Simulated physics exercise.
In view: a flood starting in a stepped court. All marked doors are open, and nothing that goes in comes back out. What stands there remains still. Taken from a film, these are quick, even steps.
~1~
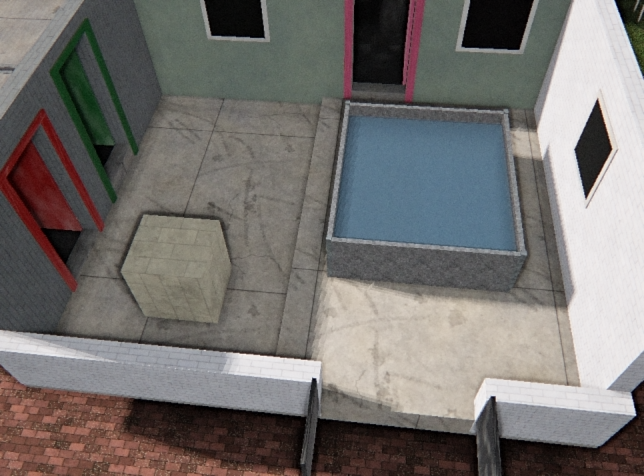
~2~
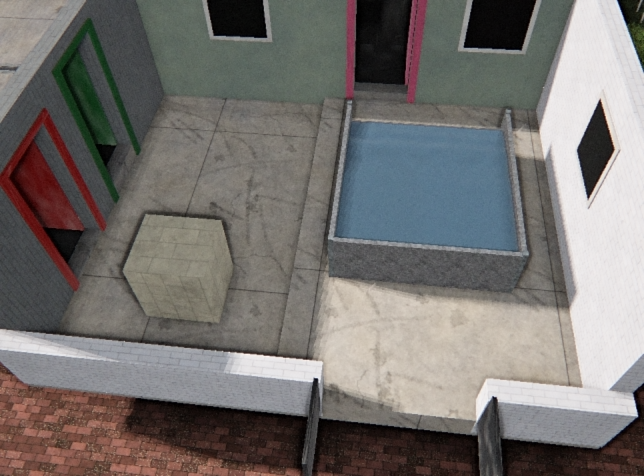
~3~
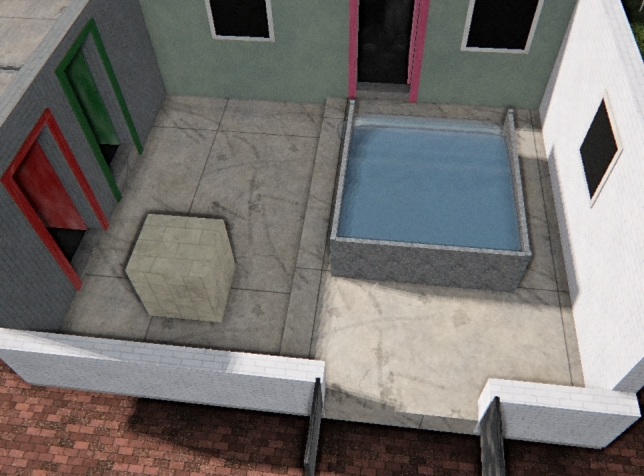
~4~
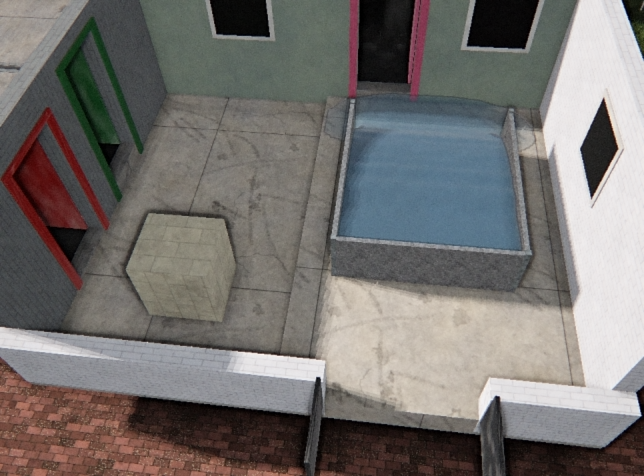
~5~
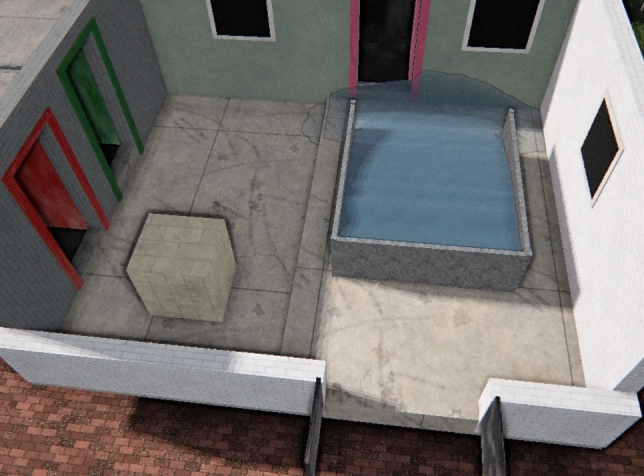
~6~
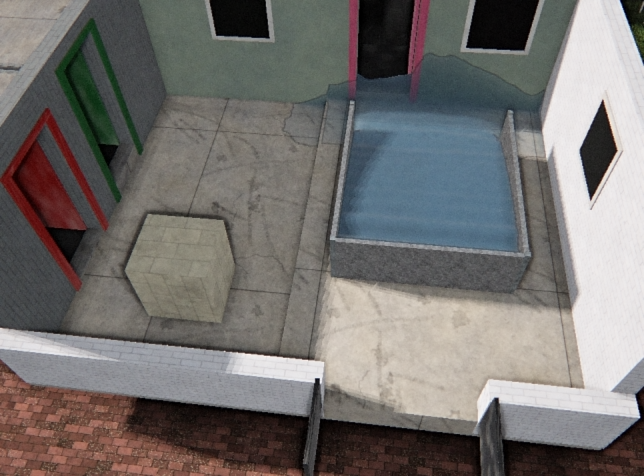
A walled tank of still blue water stood in a stepped court, then its far side opened and water poured out, spreading toward the green wall and pink-framed doorway behind it.
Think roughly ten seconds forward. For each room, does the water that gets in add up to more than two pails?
Red door: Yes, more than two pails; pink door: Yes, more than two pails; green door: No, two pails at most.
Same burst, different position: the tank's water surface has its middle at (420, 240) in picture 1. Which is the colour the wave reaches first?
The pink-painted one is the first one.
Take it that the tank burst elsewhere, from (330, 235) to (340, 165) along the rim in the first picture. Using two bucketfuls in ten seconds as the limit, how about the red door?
Outcome - red door: Above threshold.
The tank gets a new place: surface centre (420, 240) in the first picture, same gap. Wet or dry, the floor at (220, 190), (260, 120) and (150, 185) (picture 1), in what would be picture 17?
So, in the order given, I'd say unaffected, soaked through, unaffected.
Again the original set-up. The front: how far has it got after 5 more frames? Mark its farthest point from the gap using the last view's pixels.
I'd go with roughly (207, 98).
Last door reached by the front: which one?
I say the one in red.
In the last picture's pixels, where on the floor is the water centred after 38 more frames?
I'd put it at around (342, 209).
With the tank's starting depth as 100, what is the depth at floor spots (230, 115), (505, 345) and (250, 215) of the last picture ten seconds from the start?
Respectively 18, 8 and 14 per cent.
A moment on, water covers 20 % of the floor; the red door not reached, the pink door far over two buckets in, the green door not reached.
Next, water covers 40 % of the floor; the red door not reached, the pink door far over two buckets in, the green door not reached.
Then, water covers 60 % of the floor; the red door wet at the sill, nothing in, the pink door far over two buckets in, the green door wet at the sill, nothing in.
Later, water covers 95 % of the floor; the red door under two buckets in, the pink door far over two buckets in, the green door wet at the sill, nothing in.
In the end, water covers 95 % of the floor; the red door over two buckets in, the pink door far over two buckets in, the green door wet at the sill, nothing in.
